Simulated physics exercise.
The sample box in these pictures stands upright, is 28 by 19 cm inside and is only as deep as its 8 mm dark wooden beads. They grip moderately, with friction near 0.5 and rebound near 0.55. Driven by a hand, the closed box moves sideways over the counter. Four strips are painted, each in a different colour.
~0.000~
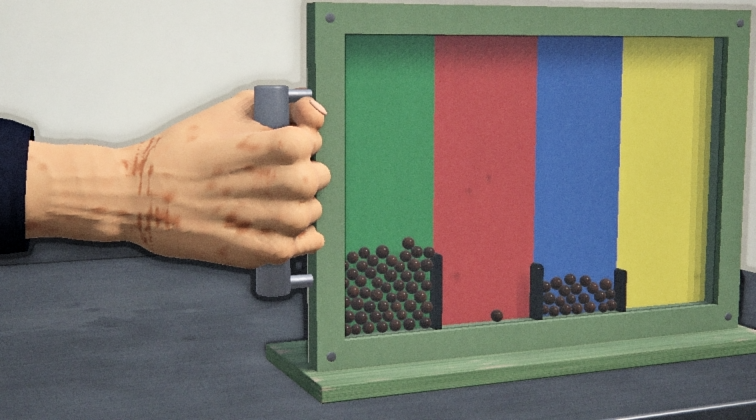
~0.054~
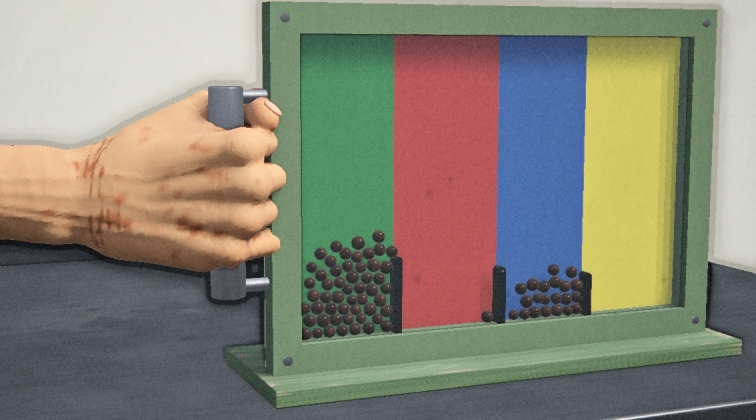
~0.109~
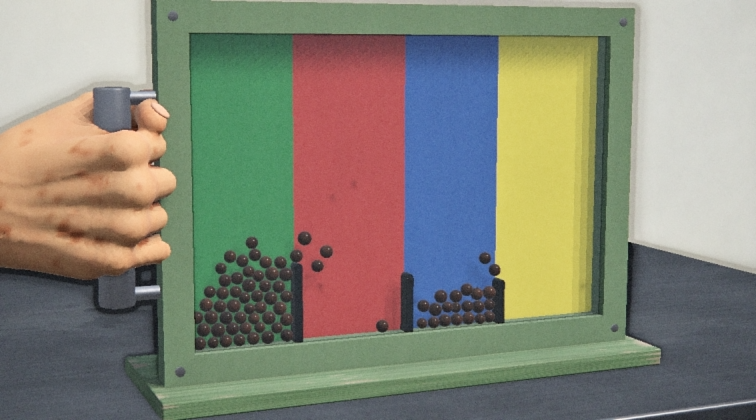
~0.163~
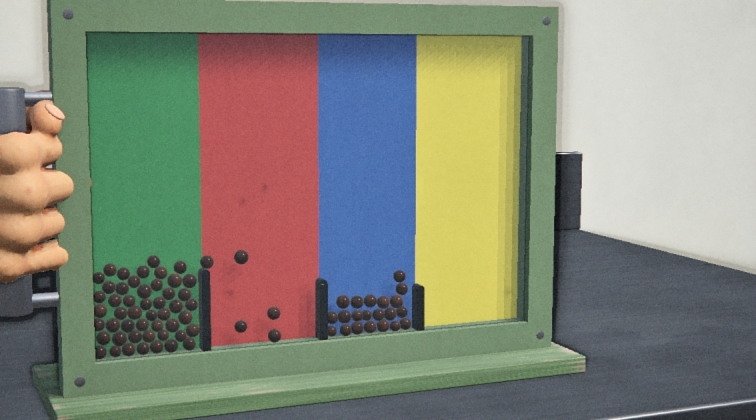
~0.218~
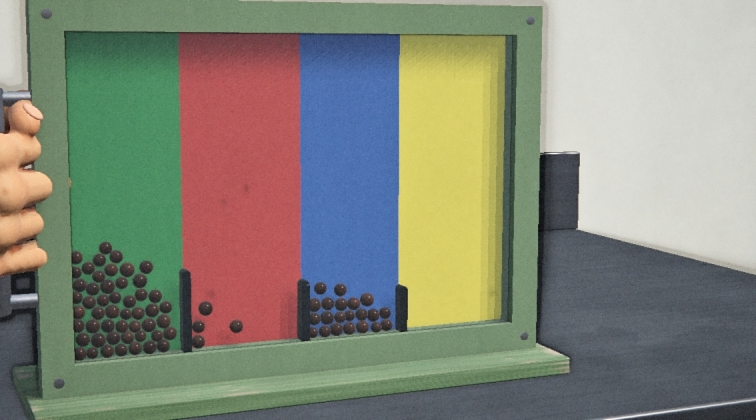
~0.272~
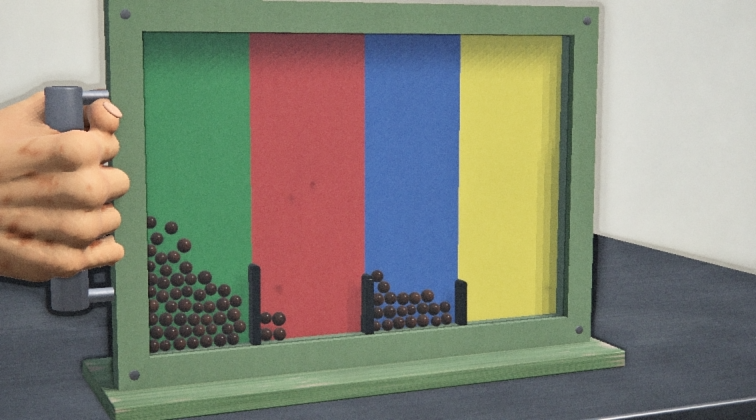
Green box of dark beads sliding left across a counter, pushed by a hand, then pulled back right, its beads shifting inside.
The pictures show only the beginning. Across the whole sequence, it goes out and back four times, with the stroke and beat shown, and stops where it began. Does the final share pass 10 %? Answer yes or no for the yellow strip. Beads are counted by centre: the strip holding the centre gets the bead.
Yellow yes.
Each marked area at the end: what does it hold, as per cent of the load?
Final shares - red strip: 20; blue strip: 20; green strip: 50; yellow strip: 15.
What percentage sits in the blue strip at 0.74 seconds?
It works out at about 25 percent.
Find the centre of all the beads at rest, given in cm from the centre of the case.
It lies close to 3 centimetres left and 8 centimetres below.
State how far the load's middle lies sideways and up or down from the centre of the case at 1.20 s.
About 3 cm left and 8 cm below.
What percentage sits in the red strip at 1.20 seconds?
Share: Near 15 %.
After 0.74 s, it is 3 cm to the left; the beads' middle is 6 cm left of and 7 cm below the centre; red 10 %, blue 25 %, green 60 %, yellow 10 %.
After 1.20 s, it is at its start; the beads' middle is 3 cm left of and 8 cm below the centre; red 15 %, blue 25 %, green 50 %, yellow 10 %.
After 1.60 s, it is at its start; the beads' middle is 3 cm left of and 8 cm below the centre; red 20 %, blue 20 %, green 50 %, yellow 10 %.
All still by 2.4 s, it is at its start; red 20 %, blue 20 %, green 50 %, yellow 15 %.
